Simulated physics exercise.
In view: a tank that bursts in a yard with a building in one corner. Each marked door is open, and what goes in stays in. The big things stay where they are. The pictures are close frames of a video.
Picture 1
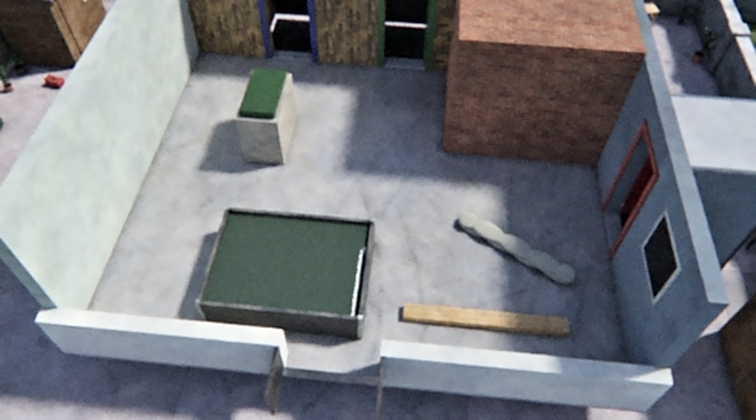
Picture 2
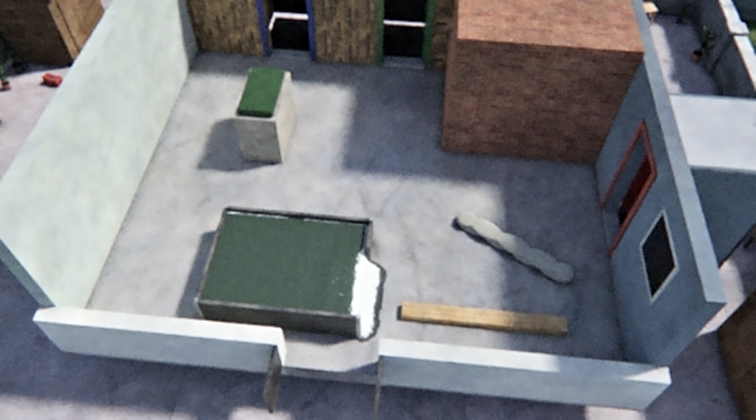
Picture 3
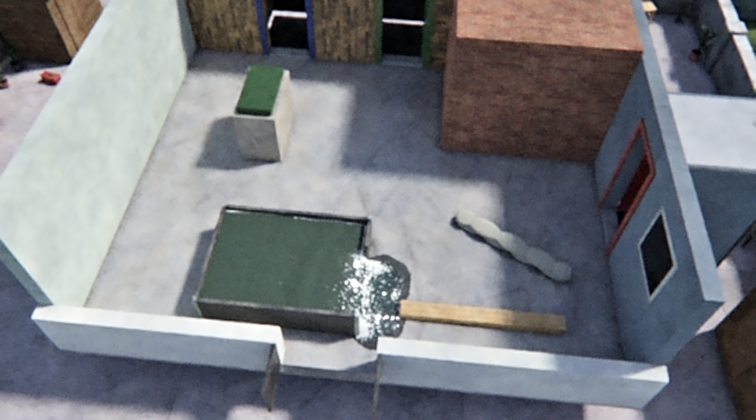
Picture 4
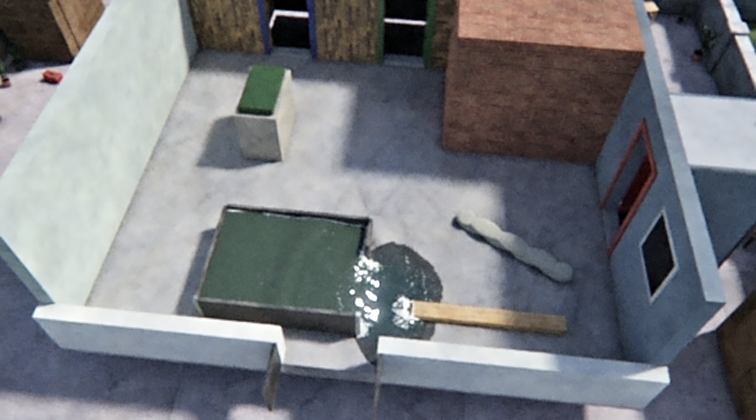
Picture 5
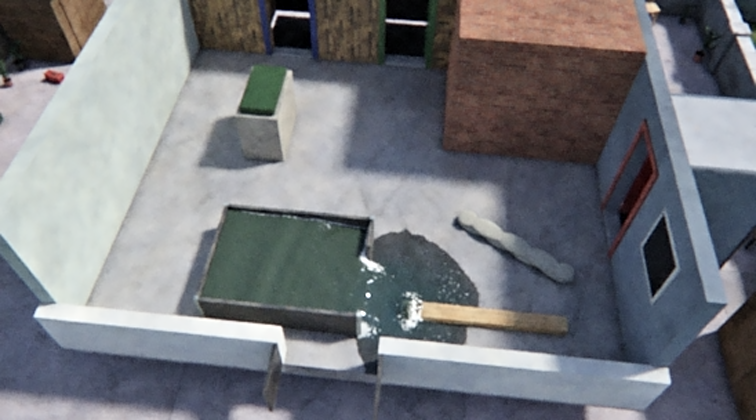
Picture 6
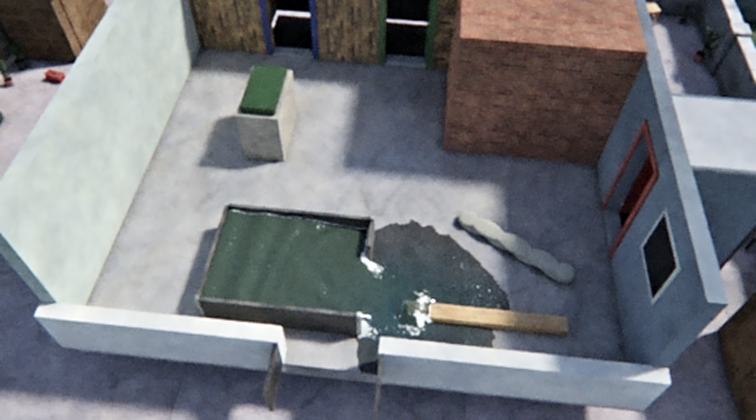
A walled concrete yard with a reddish-brown brick building in its back right corner is seen from high above by a still camera. A dark green-topped rectangular tank sits near the low front wall, with a green-topped pale block behind it, and a wooden beam and a pale twisted length to its right. Water bursts from the tank's right side, foams white, and spreads rightward in a dark sheet around the beam's near end.
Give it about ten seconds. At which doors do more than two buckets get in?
One by one: The blue door admits no more than that; the green door admits no more than that; the red door admits no more than that.
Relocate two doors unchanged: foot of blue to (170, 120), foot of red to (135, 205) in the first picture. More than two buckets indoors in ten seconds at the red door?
My reading: Red door keeps below it.
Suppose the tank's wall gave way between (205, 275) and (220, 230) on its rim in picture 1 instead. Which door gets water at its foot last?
That is the red door.
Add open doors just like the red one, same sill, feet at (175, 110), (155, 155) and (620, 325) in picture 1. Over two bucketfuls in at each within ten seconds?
As listed: Lets less in, holds, is over.
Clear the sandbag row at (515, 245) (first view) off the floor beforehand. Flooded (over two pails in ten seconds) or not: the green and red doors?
One by one: Green door takes less, red door takes more.
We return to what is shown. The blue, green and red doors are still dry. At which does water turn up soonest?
First comes the door marked red.
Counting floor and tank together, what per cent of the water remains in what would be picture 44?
About 98 per cent.
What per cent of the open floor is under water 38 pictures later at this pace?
Close to 40 %.
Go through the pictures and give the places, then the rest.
In the first picture, the tank at (290, 262) is whole and still.
In the second picture, the front is at (374, 267), out from the gap at (362, 294).
In the third picture, the front is at (387, 261), out from the gap at (360, 293).
In the fourth picture, water pours out at (361, 293) and has run to (434, 281).
In the fifth picture, water pours out at (362, 294) and has run to (472, 295).
In the sixth picture, water pours out at (362, 294) and has run to (502, 301).
A moment on, water covers 15 % of the floor; the blue door not reached, the green door not reached, the red door not reached.
Next, water covers 20 % of the floor; the blue door not reached, the green door not reached, the red door wet at the sill, nothing in.
Then, water covers 25 % of the floor; the blue door not reached, the green door not reached, the red door wet at the sill, nothing in.
Later, water covers 40 % of the floor; the blue door not reached, the green door not reached, the red door wet at the sill, nothing in.
In the end, water covers 65 % of the floor; the blue door under two buckets in, the green door wet at the sill, nothing in, the red door under two buckets in.
